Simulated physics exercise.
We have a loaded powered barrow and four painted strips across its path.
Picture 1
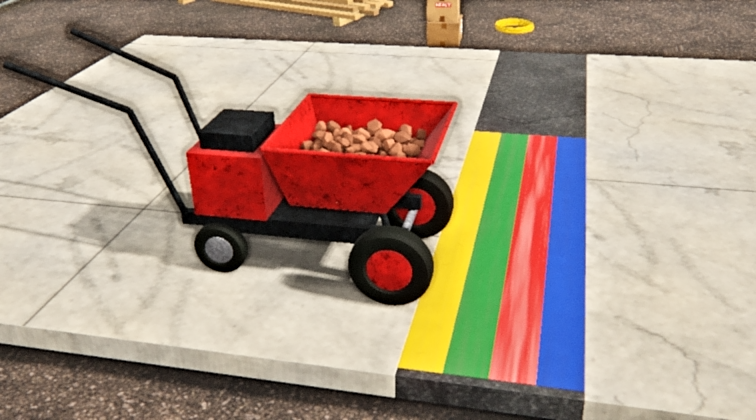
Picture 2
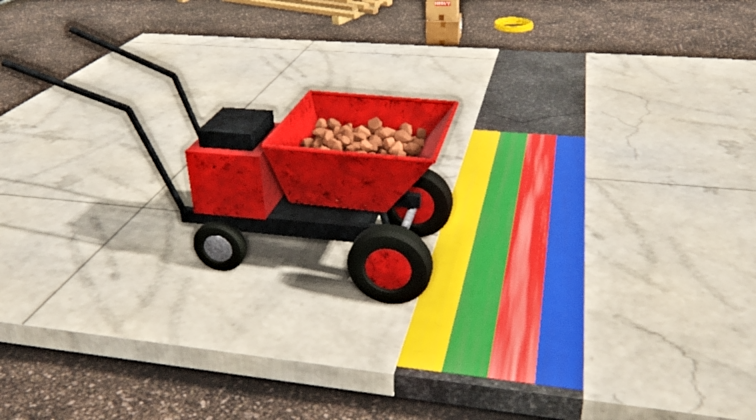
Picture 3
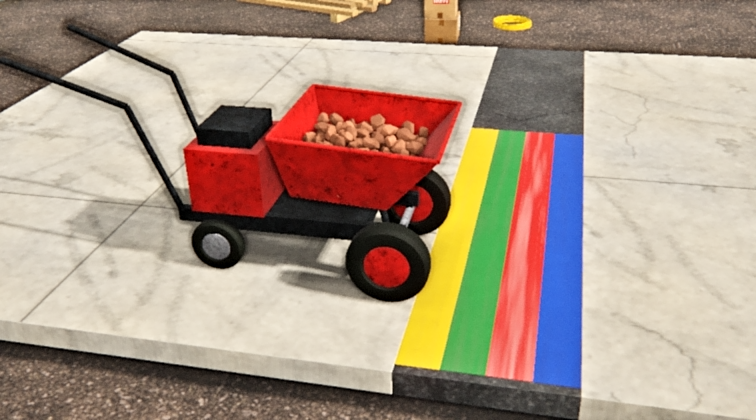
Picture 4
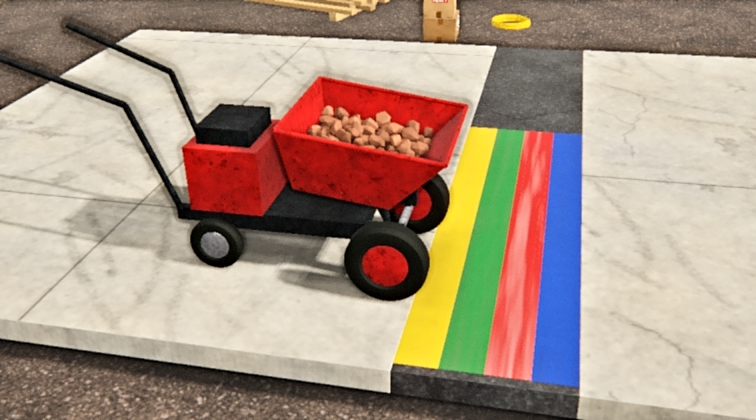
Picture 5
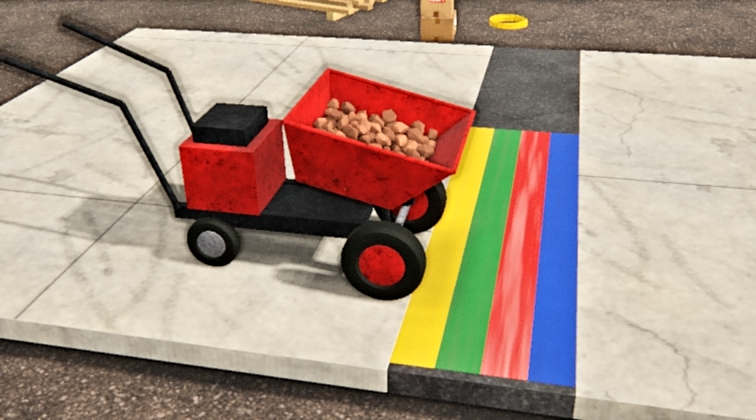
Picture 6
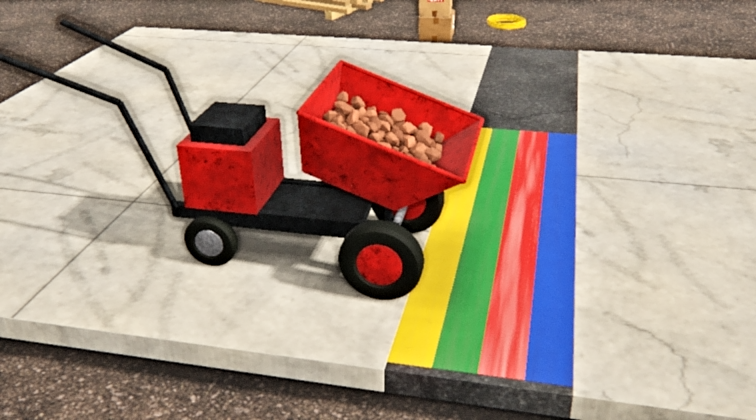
The red skip of a powered barrow, loaded with lumps of rubble, starts level and then tilts gradually forward to the right, its lip lowering beside four painted strips of yellow, green, red and blue.
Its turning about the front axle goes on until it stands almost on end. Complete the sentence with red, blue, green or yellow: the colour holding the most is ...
The colour holding the most is blue.
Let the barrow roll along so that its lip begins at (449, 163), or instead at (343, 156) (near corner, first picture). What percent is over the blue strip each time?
About 30 and 10 per cent.
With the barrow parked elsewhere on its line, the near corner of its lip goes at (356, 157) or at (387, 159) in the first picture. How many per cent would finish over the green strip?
30 and 10 percent, in that order.
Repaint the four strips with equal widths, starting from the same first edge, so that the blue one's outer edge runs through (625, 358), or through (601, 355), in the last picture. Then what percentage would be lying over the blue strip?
Roughly 20 % and 30 %.
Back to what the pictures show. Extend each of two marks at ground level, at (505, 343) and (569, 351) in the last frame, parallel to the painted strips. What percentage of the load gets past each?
Near 70 % and near 30 %, in that order.
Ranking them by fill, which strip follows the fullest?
That red strip is second.
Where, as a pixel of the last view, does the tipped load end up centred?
(562, 274).
Soon after the last picture, skip tipped steeply; all in the skip.
A little later, skip tipped right over; most in the skip; a small part over the red strip; a small part over the blue strip; a stray few off the paint.
Later still, skip tipped right over; about a third in the skip; a small part over the red strip; about a third over the blue strip; about a quarter off the paint.
At rest, skip tipped right over; about a quarter in the skip; none over the yellow strip; none over the green strip; a small part over the red strip; about a third over the blue strip; about a quarter off the paint.
